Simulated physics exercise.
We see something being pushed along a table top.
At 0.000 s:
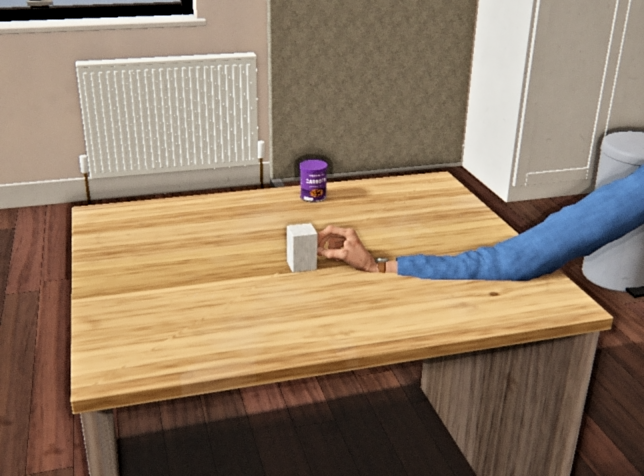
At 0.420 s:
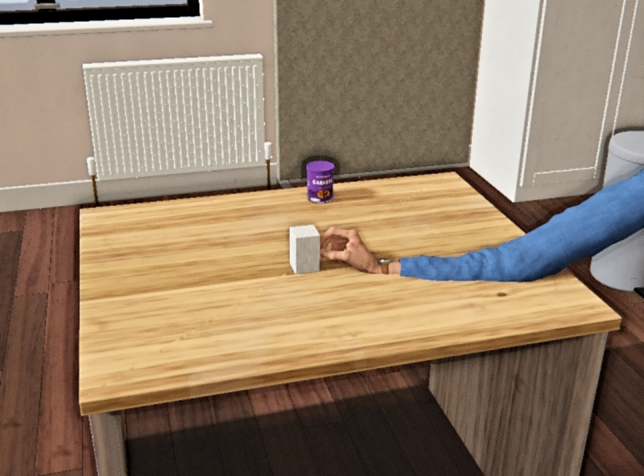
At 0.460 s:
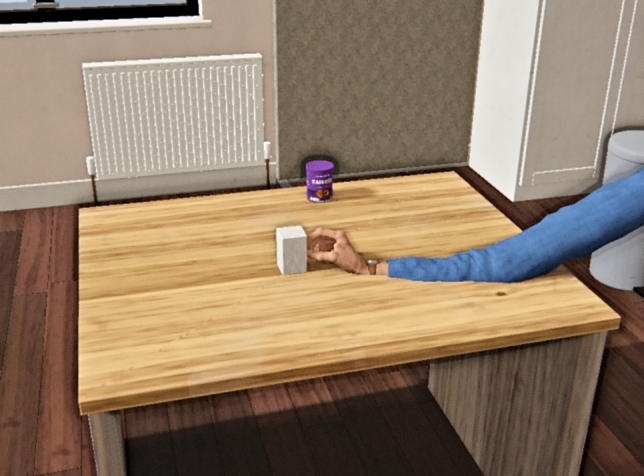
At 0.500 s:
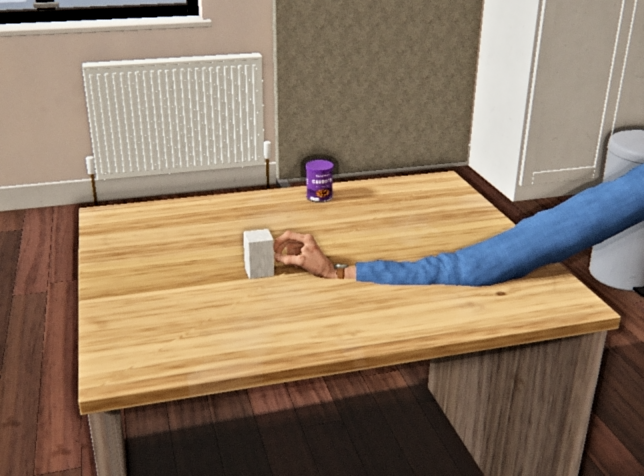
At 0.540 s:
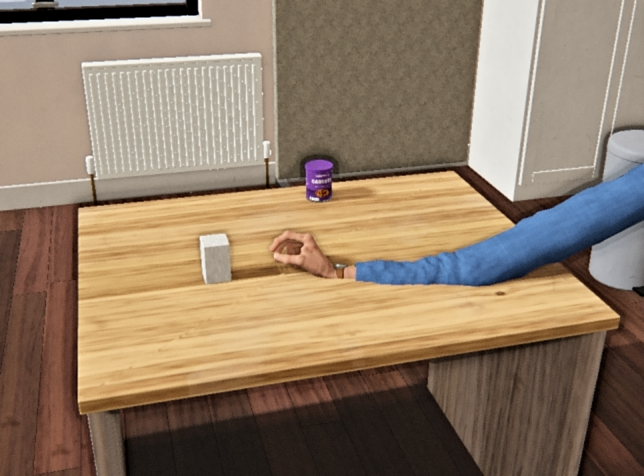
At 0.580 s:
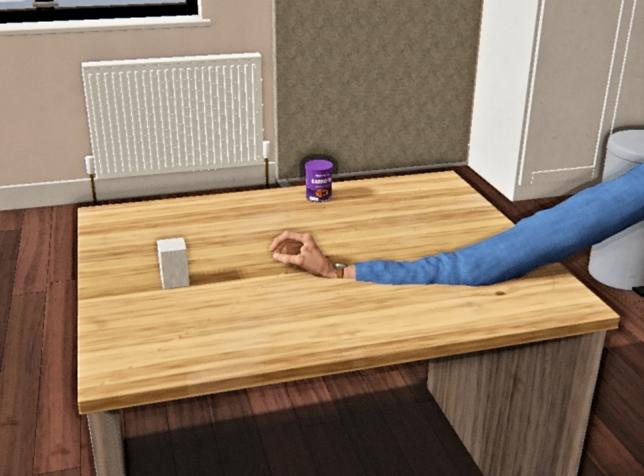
A white block slides left across the wooden table, pushed by a hand that then stops following.
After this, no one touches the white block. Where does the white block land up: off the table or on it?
Departs the top.
After 0.78 s, white block now off the table.
After 0.98 s, things are still on the move.
After 1.18 s, as before.
By the end (1.3 s), off the table, white block.
